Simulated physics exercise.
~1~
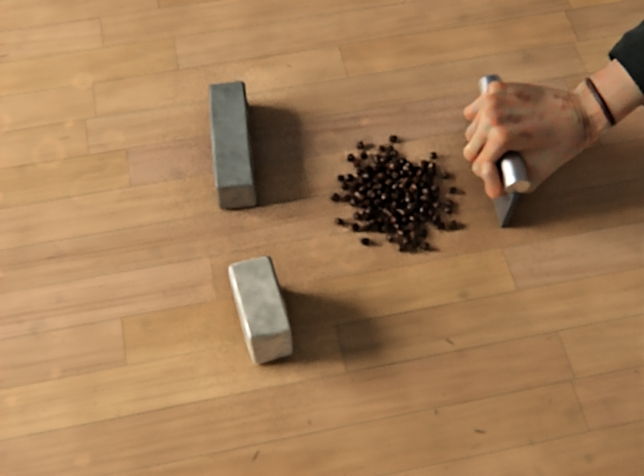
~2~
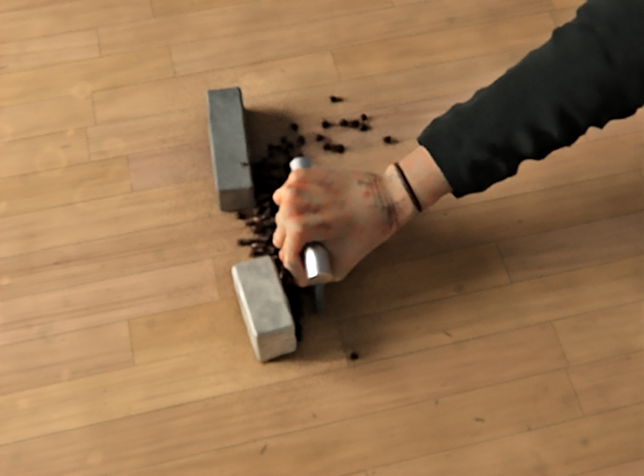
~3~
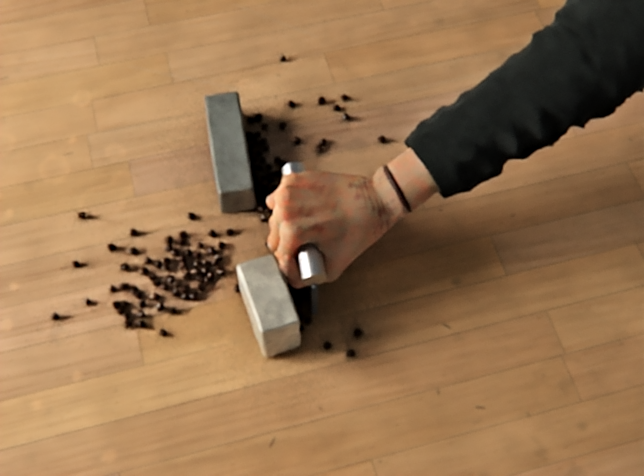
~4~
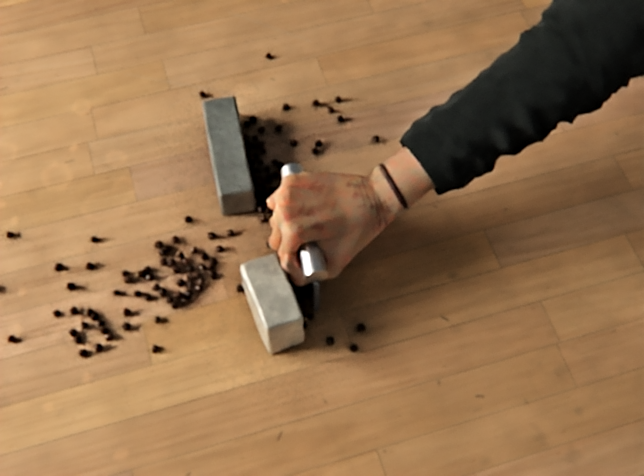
The video shows a hand with a scraper pushing a pile of dark coffee beans leftward across a wooden floor toward two grey blocks. Many beans scatter through the gap and spread out beyond it, while others remain held up before the blocks beside the hand.
